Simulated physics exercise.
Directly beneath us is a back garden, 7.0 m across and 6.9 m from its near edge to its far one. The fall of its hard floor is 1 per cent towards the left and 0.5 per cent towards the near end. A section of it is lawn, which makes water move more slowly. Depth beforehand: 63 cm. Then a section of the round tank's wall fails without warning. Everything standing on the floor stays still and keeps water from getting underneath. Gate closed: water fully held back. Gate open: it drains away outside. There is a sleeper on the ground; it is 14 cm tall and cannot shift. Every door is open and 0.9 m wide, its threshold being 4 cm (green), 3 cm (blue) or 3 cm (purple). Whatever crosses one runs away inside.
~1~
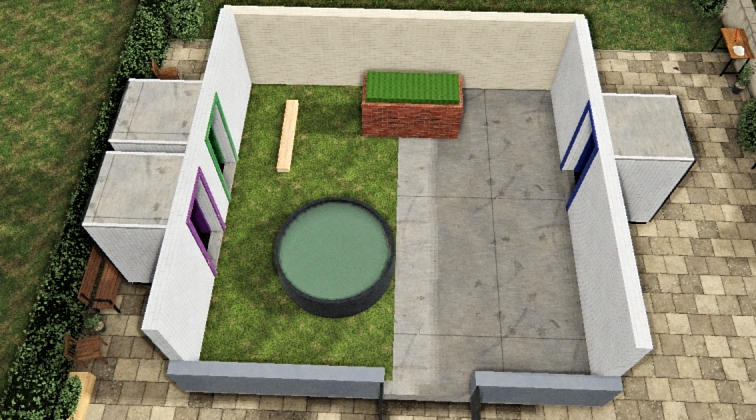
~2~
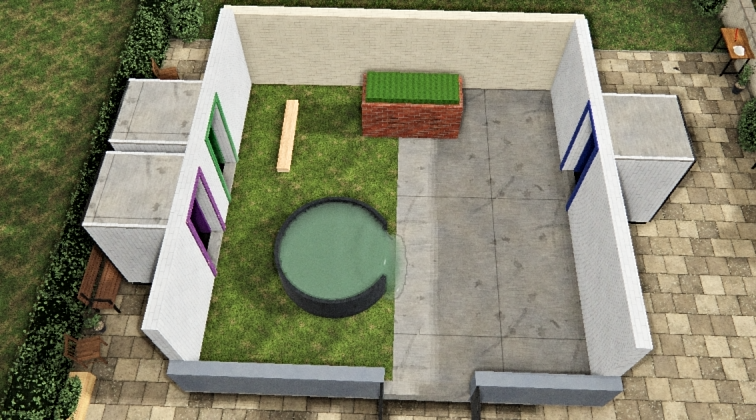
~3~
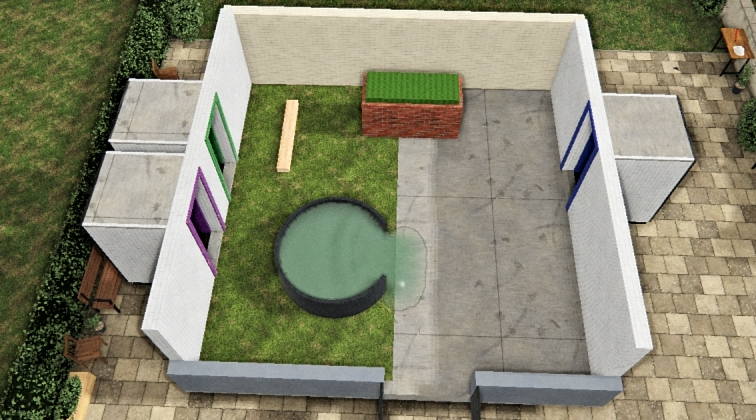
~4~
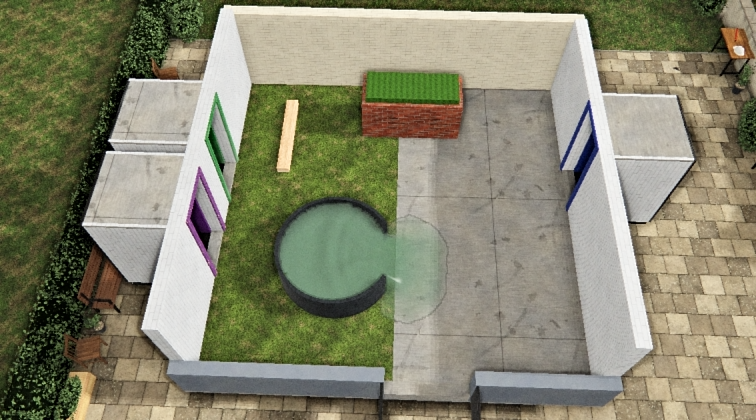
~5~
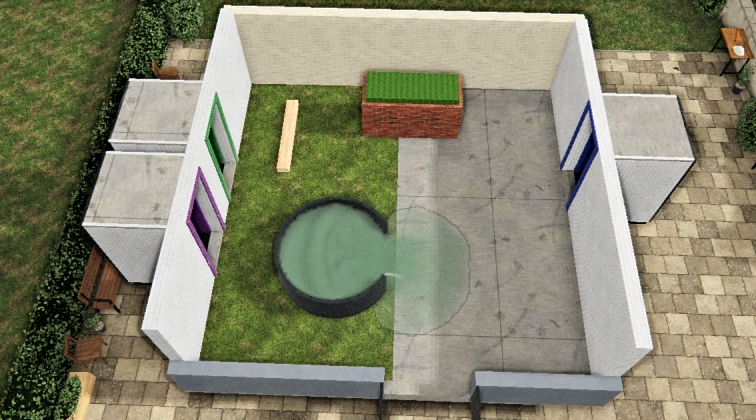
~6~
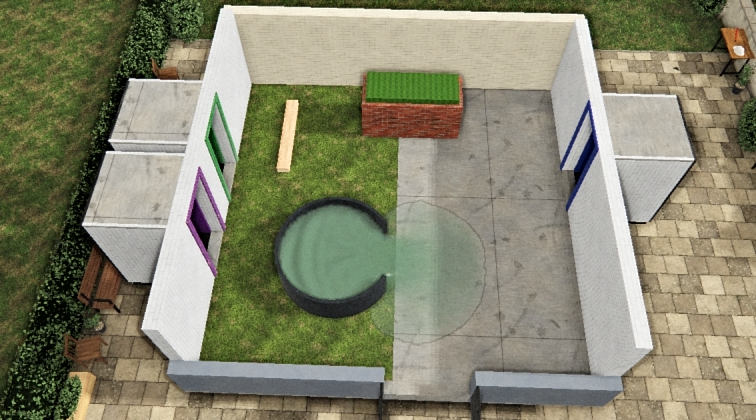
We see from above a walled yard, half grass and half paving, where a round dark-rimmed tank of still greenish water opens on its right side and water pours out, spreading in a widening rounded sheet across the paving.
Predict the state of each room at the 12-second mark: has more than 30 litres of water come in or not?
Behind the green door not more; behind the blue door more has come in; behind the purple door not more.
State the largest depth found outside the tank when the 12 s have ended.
About 7 cm.
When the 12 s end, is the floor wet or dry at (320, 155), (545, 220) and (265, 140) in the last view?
In that order: Under water, flooded, dry.
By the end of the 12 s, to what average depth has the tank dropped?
It averages close to 7 cm.
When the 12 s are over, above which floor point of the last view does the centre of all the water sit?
About (406, 221).
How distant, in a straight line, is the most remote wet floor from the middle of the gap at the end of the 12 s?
5.8 m.
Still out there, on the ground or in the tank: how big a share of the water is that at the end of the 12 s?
Roughly 84 percent.
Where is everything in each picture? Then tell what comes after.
In the first frame, still water, 63 cm deep, in the round tank at (335, 249).
In the second frame, water pours out at (391, 260) and has run 0.6 m, to (393, 237); deepest outside 26 cm, 63 cm at the round tank's back.
In the third frame, the front is at (398, 307), 0.9 m from the gap at (391, 261); 0.9 m2 of floor is under water; 63 cm left at the back of the round tank.
In the fourth frame, water pours out at (391, 262) and has run 1.2 m, to (429, 227); deepest outside 30 cm, 63 cm at the round tank's back.
In the fifth frame, water pours out at (391, 262) and has run 1.6 m, to (462, 239); deepest outside 30 cm, 62 cm at the round tank's back.
In the sixth frame, water pours out at (391, 262) and has run 1.8 m, to (481, 250); deepest outside 32 cm, 57 cm at the round tank's back.
A moment later water covers 25 % of the floor and is deepest (26 cm) near (402, 261); green door not reached, blue door not reached, purple door not reached.
Soon after water covers 40 % of the floor and is deepest (39 cm) near (584, 387); green door not reached, blue door 12 cm at the sill, 5 L in, purple door not reached.
Next water covers 45 % of the floor and is deepest (20 cm) near (574, 309); green door not reached, blue door 10 cm at the sill, 54 L in, purple door not reached.
Later on water covers 60 % of the floor and is deepest (10 cm) near (461, 132); green door not reached, blue door 5 cm at the sill, 87 L in, purple door not reached.
At the end water covers 90 % of the floor and is deepest (7 cm) near (197, 373); green door not reached, blue door 4 cm at the sill, 95 L in, purple door not reached.
